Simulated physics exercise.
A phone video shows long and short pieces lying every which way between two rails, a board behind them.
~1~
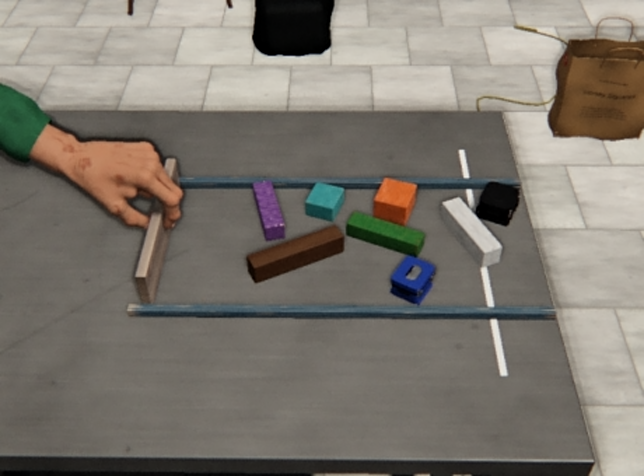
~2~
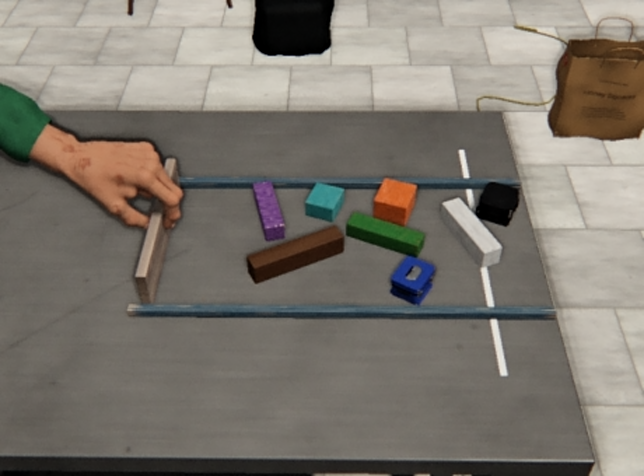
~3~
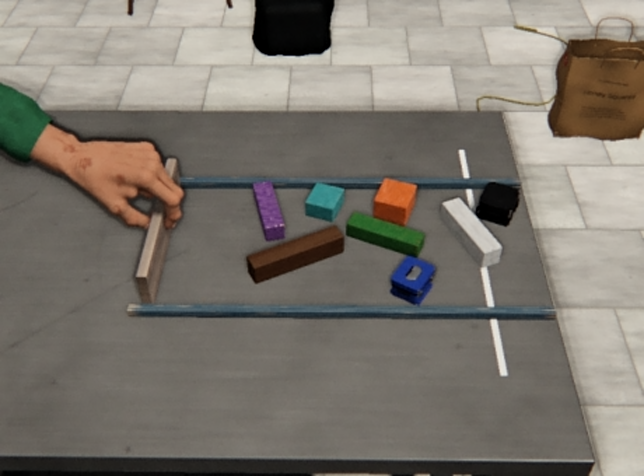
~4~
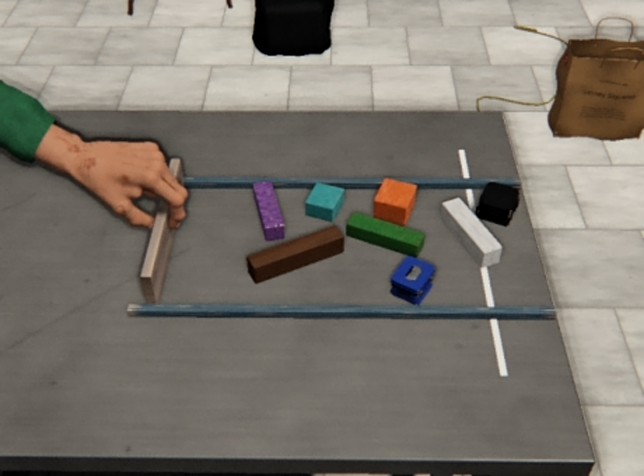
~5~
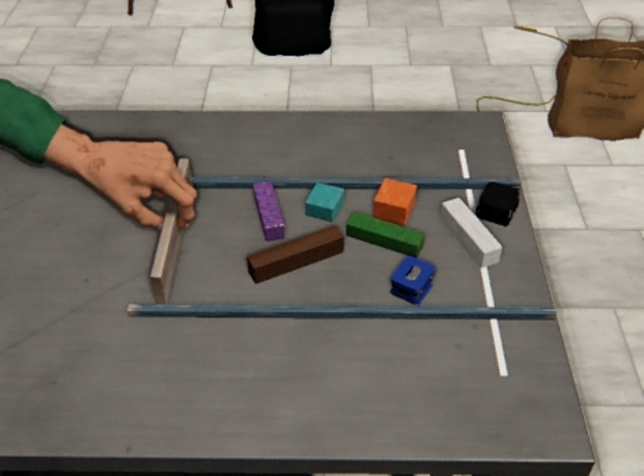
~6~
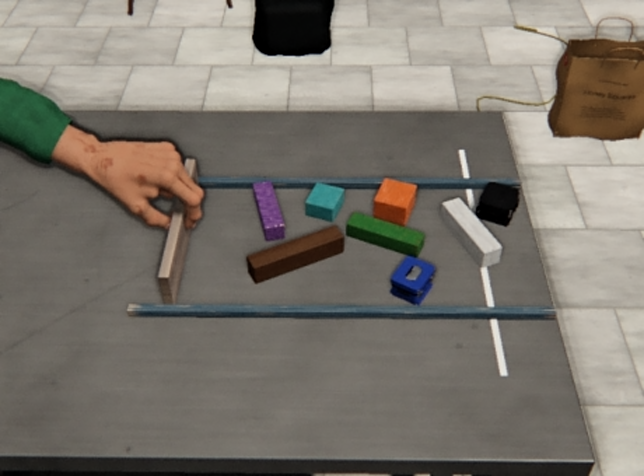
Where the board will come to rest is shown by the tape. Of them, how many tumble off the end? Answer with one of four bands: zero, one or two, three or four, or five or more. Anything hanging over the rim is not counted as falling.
Three or four.
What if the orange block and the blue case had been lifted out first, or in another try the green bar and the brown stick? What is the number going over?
The first count is 2 and the second is 2.
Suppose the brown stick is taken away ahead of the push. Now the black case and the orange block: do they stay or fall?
The black case comes off; the orange block comes off.
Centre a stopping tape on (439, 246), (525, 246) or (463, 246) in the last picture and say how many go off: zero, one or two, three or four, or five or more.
Counts as listed: One to two / five or more / either one or two.
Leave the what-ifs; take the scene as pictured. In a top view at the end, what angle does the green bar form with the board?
Roughly 15 degrees.
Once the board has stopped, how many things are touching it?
It's touching 2 at the end.
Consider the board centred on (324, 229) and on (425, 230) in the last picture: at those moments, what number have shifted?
So far 5, and 8 at the second.
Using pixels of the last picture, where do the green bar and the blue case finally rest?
Listed in order, first is (533, 240) and the other is (529, 288).
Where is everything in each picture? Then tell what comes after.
In the first frame, black case (498, 204); white bar (470, 232); blue case (412, 281); board (160, 229); tape (480, 246).
In the second frame, white bar (470, 232); brown stick (296, 254).
In the third frame, blue case (412, 281); turquoise block (325, 202).
In the fourth frame, black case (498, 204); orange block (395, 202).
In the fifth frame, white bar (470, 232); board (174, 229).
In the sixth frame, black case (498, 204); white bar (470, 232); blue case (412, 281); board (181, 229); tape (480, 246).
Soon after, none off yet; black case at rest near (498, 204); white bar at rest near (470, 232); blue case at rest near (412, 281).
At rest, the number that fall off is three or four; fallen, orange block, white bar and black case.
